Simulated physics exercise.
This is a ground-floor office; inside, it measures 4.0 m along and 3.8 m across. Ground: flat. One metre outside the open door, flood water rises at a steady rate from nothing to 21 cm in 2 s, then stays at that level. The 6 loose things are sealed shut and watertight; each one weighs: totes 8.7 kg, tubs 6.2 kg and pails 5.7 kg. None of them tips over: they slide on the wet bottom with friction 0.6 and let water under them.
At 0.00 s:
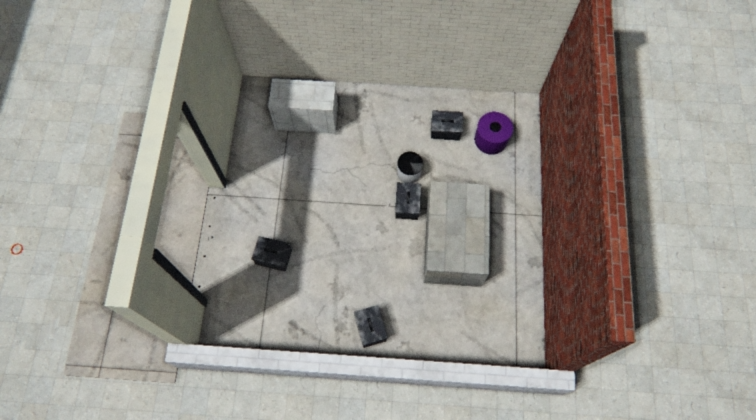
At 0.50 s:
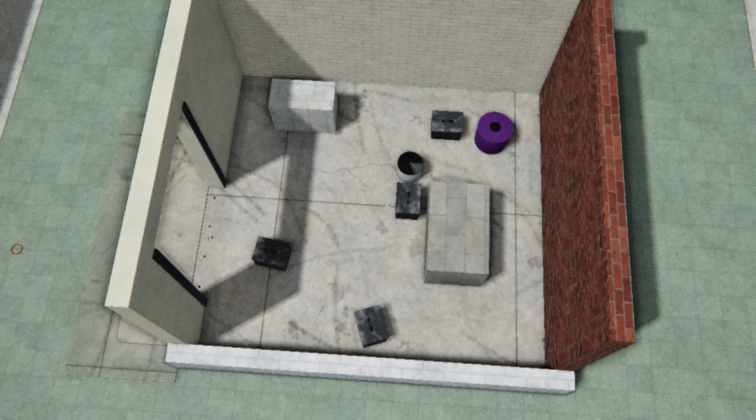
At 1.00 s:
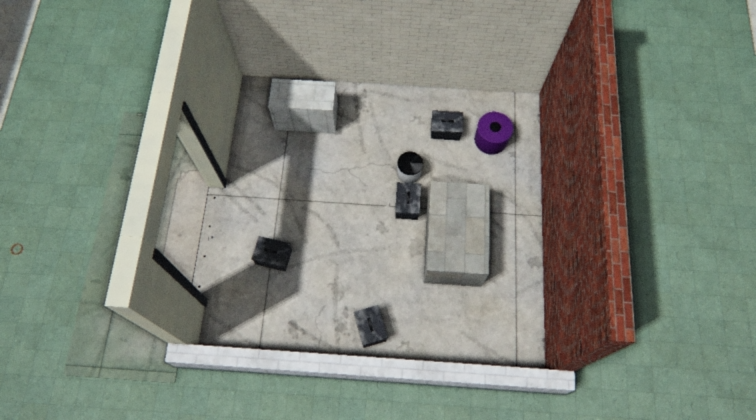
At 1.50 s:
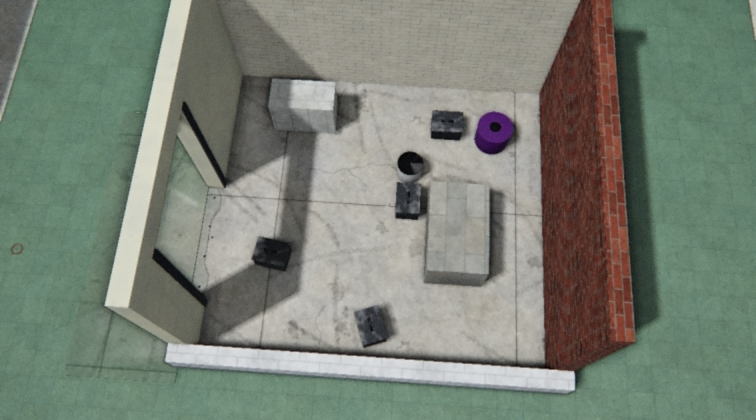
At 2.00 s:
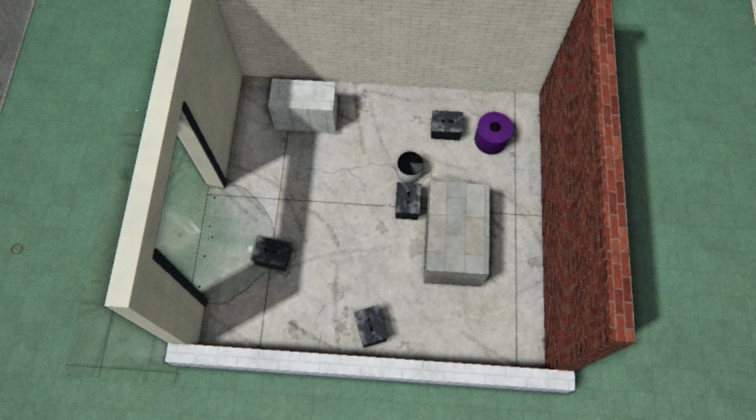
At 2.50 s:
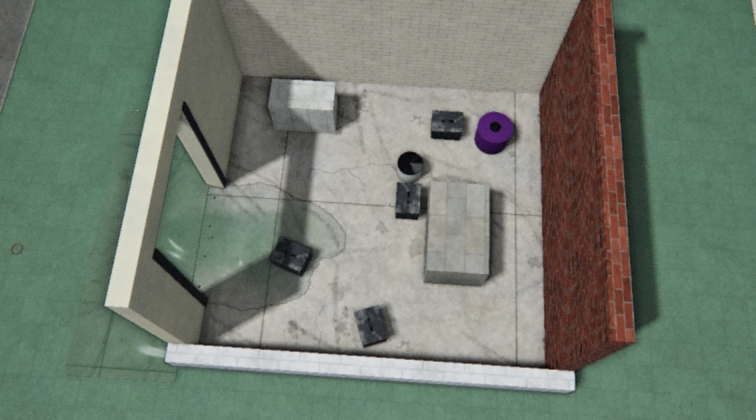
Water covers the ground around a walled room, then spreads inside and shifts a dark block.
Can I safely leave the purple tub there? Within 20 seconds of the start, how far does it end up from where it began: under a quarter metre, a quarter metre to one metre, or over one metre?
Long gone.
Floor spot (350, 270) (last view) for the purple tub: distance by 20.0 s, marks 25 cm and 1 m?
Outcome - it ends up well away.
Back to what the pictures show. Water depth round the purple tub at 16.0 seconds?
Roughly 19 cm deep.
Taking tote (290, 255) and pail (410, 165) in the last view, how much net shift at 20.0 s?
Respectively 140 and 80 centimetres.
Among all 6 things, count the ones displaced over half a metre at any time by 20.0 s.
It works out to 6.
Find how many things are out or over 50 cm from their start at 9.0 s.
The answer is 6.
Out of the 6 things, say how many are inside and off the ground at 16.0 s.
Total: 6.
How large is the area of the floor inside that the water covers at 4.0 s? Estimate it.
Roughly 9.0 m2 of it is wet.
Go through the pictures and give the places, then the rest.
In the first frame, the purple tub at (495, 127) rests on the ground; water covers 0.0 m2; 0 of 6 have shifted.
In the second frame, the purple tub at (495, 127) rests on the ground; 0.0 m2 under water; 0 of 6 have shifted.
In the third frame, the purple tub at (495, 127), on the bottom; 0.0 m2 under water; 0 of 6 have shifted.
In the fourth frame, the purple tub at (495, 127) rests on the ground; water covers 0.0 m2; 0 of 6 have shifted.
In the fifth frame, the purple tub at (495, 127), on the bottom; water covers 0.8 m2; 0 of 6 have shifted.
In the sixth frame, the purple tub at (495, 127), on the bottom; 1.7 m2 under water; 1 of 6 have shifted.
After 4.0 s the purple tub is near (495, 127), 0.0 m from its start, aground; 1 afloat.
After 9.0 s the purple tub is near (439, 148), 0.8 m from its start, afloat; 6 afloat.
After 16.0 s the purple tub is near (348, 76), 2.0 m from its start, afloat; 6 afloat.
After 20.0 s the purple tub is near (348, 75), 2.0 m from its start, afloat; 6 afloat.
